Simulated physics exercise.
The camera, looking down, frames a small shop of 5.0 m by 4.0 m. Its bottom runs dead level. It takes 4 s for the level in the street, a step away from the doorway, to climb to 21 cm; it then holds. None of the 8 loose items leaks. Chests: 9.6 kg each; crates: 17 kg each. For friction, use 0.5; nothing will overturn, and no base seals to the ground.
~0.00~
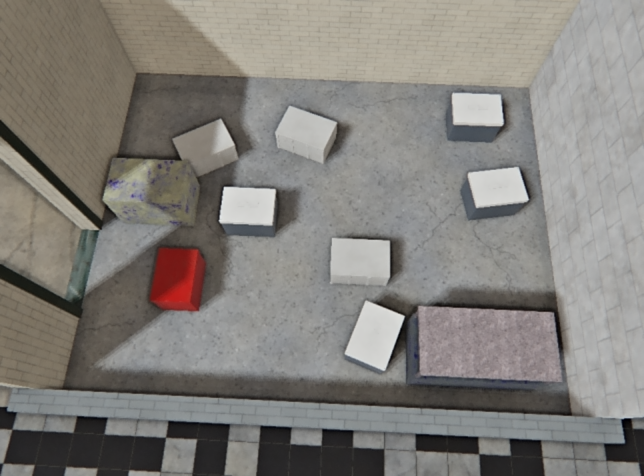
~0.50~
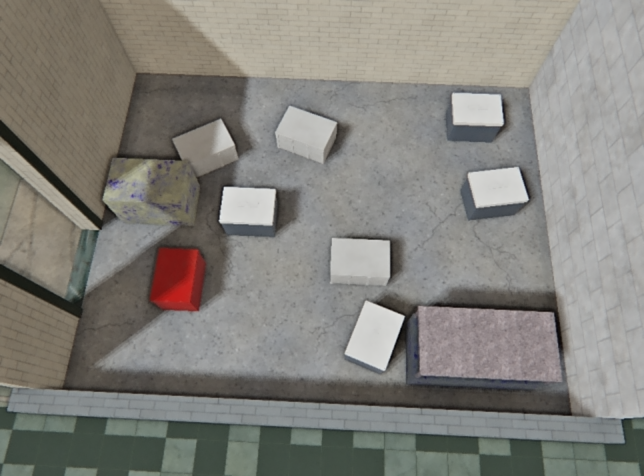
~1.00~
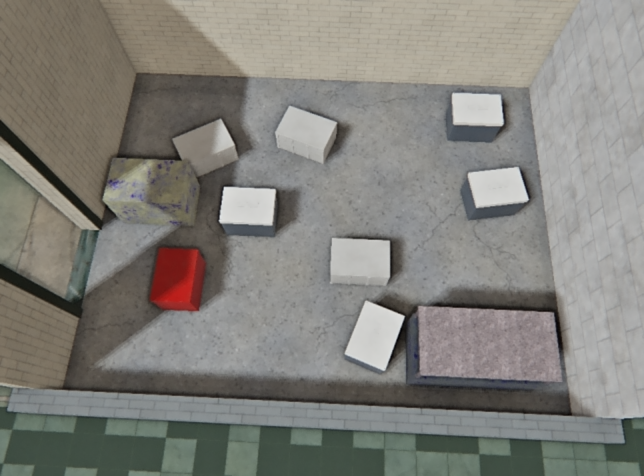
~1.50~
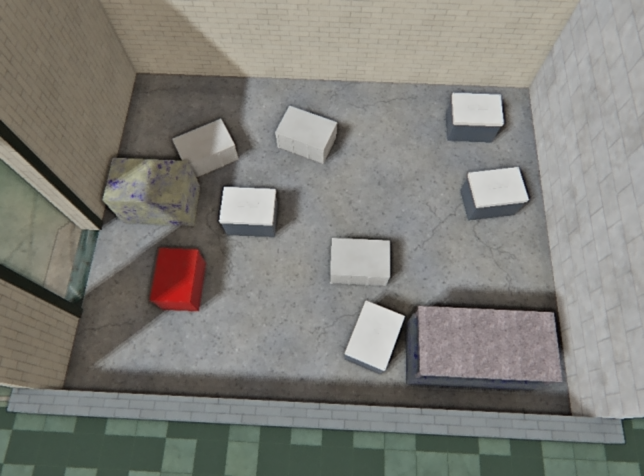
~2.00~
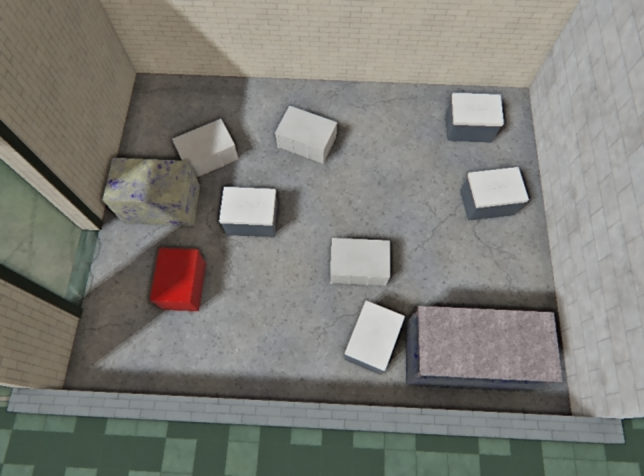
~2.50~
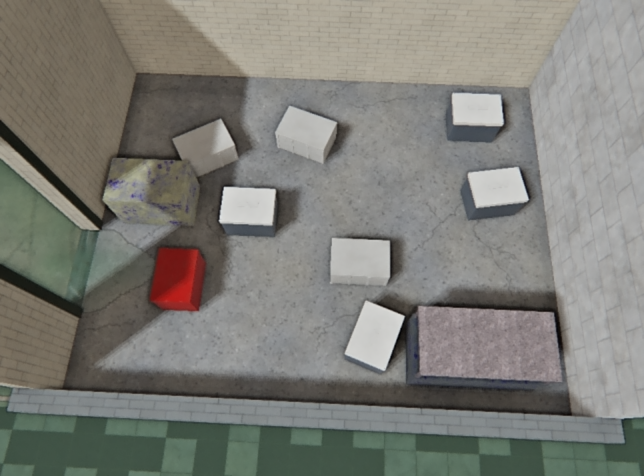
Small shop seen from above, greenish water covering the checkered street outside and tinting the doorway, the red chest and pale boxes staying still.
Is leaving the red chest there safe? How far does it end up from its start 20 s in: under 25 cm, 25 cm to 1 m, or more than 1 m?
Looks like it will be displaced a long way.
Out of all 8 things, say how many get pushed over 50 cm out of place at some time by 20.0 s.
I make it 7.
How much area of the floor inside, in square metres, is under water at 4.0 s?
Roughly 3.0 m2 of it is wet.
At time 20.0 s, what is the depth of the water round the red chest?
Depth approx. 14 cm.
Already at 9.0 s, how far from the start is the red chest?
Around 200 cm from the start by that time.
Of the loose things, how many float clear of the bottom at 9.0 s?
At that moment 2.
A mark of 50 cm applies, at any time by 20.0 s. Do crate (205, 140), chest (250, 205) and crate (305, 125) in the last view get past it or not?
In turn: Within, beyond, beyond.
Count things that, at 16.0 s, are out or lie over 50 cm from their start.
6.
After 4.0 s the red chest is near (221, 278), 0.5 m from its start, aground; 0 afloat.
After 9.0 s the red chest is near (377, 256), 2.0 m from its start, afloat; 2 afloat.
After 16.0 s the red chest is near (373, 80), 3.1 m from its start, afloat; 8 afloat.
After 20.0 s the red chest is near (180, 64), 2.5 m from its start, afloat; 8 afloat.
